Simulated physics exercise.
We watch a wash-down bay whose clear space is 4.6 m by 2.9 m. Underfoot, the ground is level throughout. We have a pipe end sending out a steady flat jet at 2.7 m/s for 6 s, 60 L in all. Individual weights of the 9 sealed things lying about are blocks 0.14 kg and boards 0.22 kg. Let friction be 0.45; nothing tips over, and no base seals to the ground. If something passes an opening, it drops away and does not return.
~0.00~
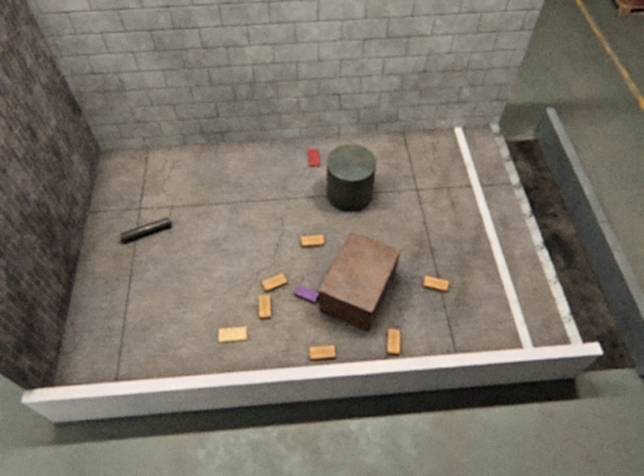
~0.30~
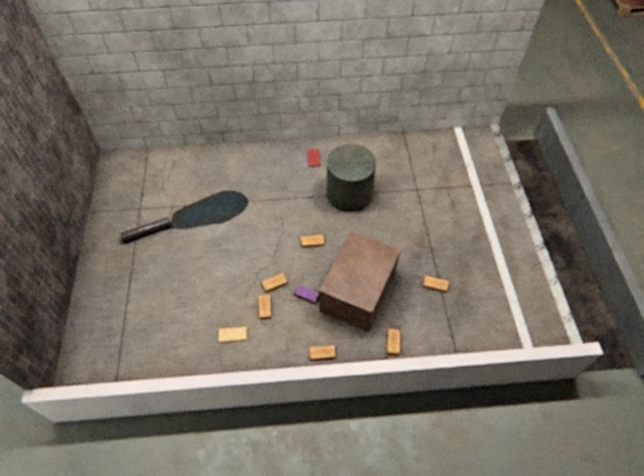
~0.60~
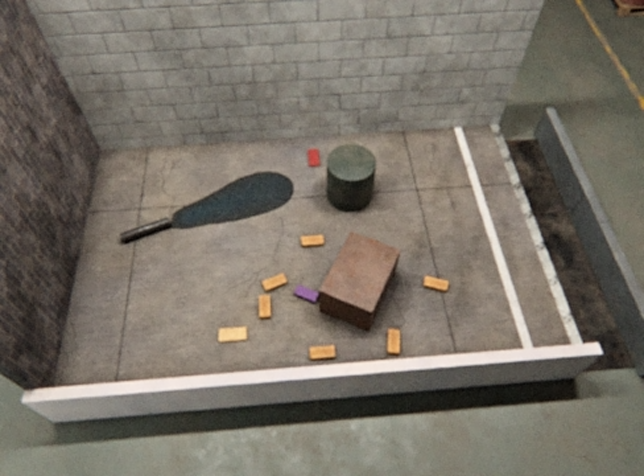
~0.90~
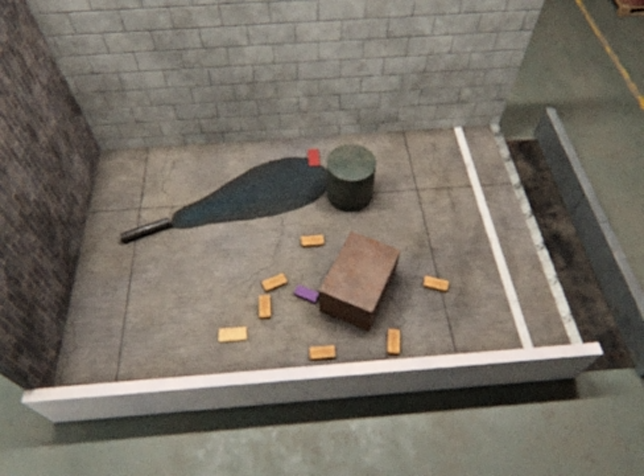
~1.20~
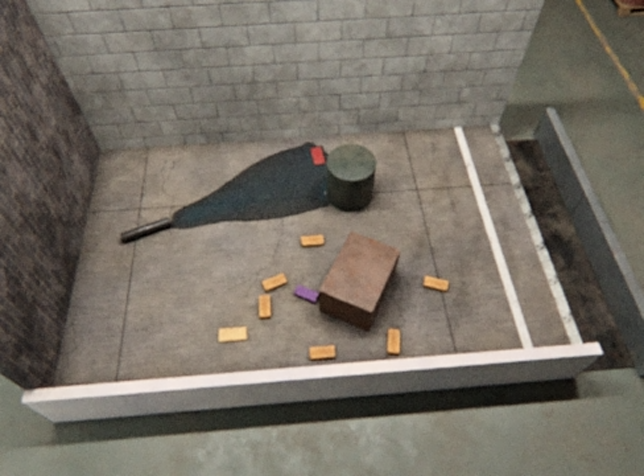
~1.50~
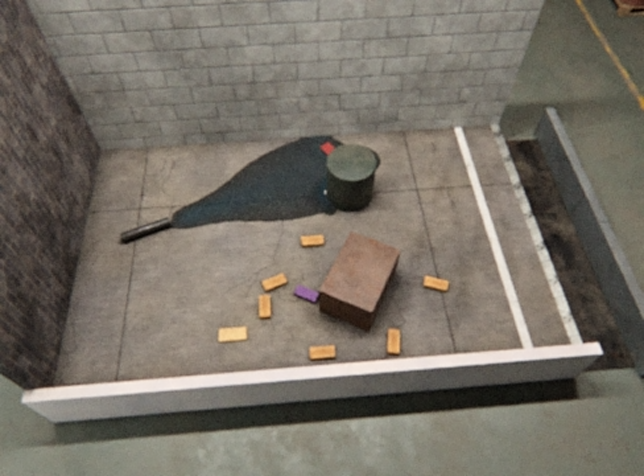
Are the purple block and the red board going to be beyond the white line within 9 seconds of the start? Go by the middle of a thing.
Result: Purple block never gets over, red board gets over.
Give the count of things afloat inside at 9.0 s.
Then: 0.
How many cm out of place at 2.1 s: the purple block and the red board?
0 and 60 cm, roughly.
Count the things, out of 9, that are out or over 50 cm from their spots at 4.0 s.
My count gives 1.
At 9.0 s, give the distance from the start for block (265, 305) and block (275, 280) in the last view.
The one named first has moved 0 cm, the other 0 cm.
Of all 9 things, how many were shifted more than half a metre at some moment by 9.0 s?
It adds up to 1.
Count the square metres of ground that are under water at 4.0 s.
Somewhere about 3.0 m2, give or take.
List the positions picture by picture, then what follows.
In the first picture, the purple block at (307, 293) rests on the ground; the red board at (314, 157) rests on the ground; water covers 0.0 m2; 0 of 9 have shifted.
In the second picture, the purple block at (307, 293) rests on the ground; the red board at (314, 157), on the bottom; 0.2 m2 under water; 0 of 9 have shifted.
In the third picture, the purple block at (307, 293), on the bottom; the red board at (314, 157), on the bottom; water covers 0.5 m2; 0 of 9 have shifted.
In the fourth picture, the purple block at (307, 293) rests on the ground; the red board at (314, 157), on the bottom; 0.8 m2 under water; 0 of 9 have shifted.
In the fifth picture, the purple block at (307, 293), on the bottom; the red board at (318, 156) rests on the ground, 5 cm from its start; 1.0 m2 under water; 1 of 9 have shifted.
In the sixth picture, the purple block at (307, 293) rests on the ground; the red board at (331, 151) floats, 22 cm from its start; water covers 1.3 m2; 1 of 9 have shifted.
After 2.1 s the purple block is near (307, 293), 0.0 m from its start, aground; the red board is near (366, 135), 0.7 m from its start, afloat; 0 of 9 are over the mark; 1 afloat.
After 4.0 s the purple block is near (307, 293), 0.0 m from its start, aground; the red board has gone out; 1 of 9 are over the mark; 0 afloat.
After 6.3 s the purple block is near (307, 293), 0.0 m from its start, aground; the red board has gone out; 1 of 9 are over the mark; 0 afloat.
After 9.0 s the purple block is near (307, 293), 0.0 m from its start, aground; the red board has gone out; 1 of 9 are over the mark; 0 afloat.
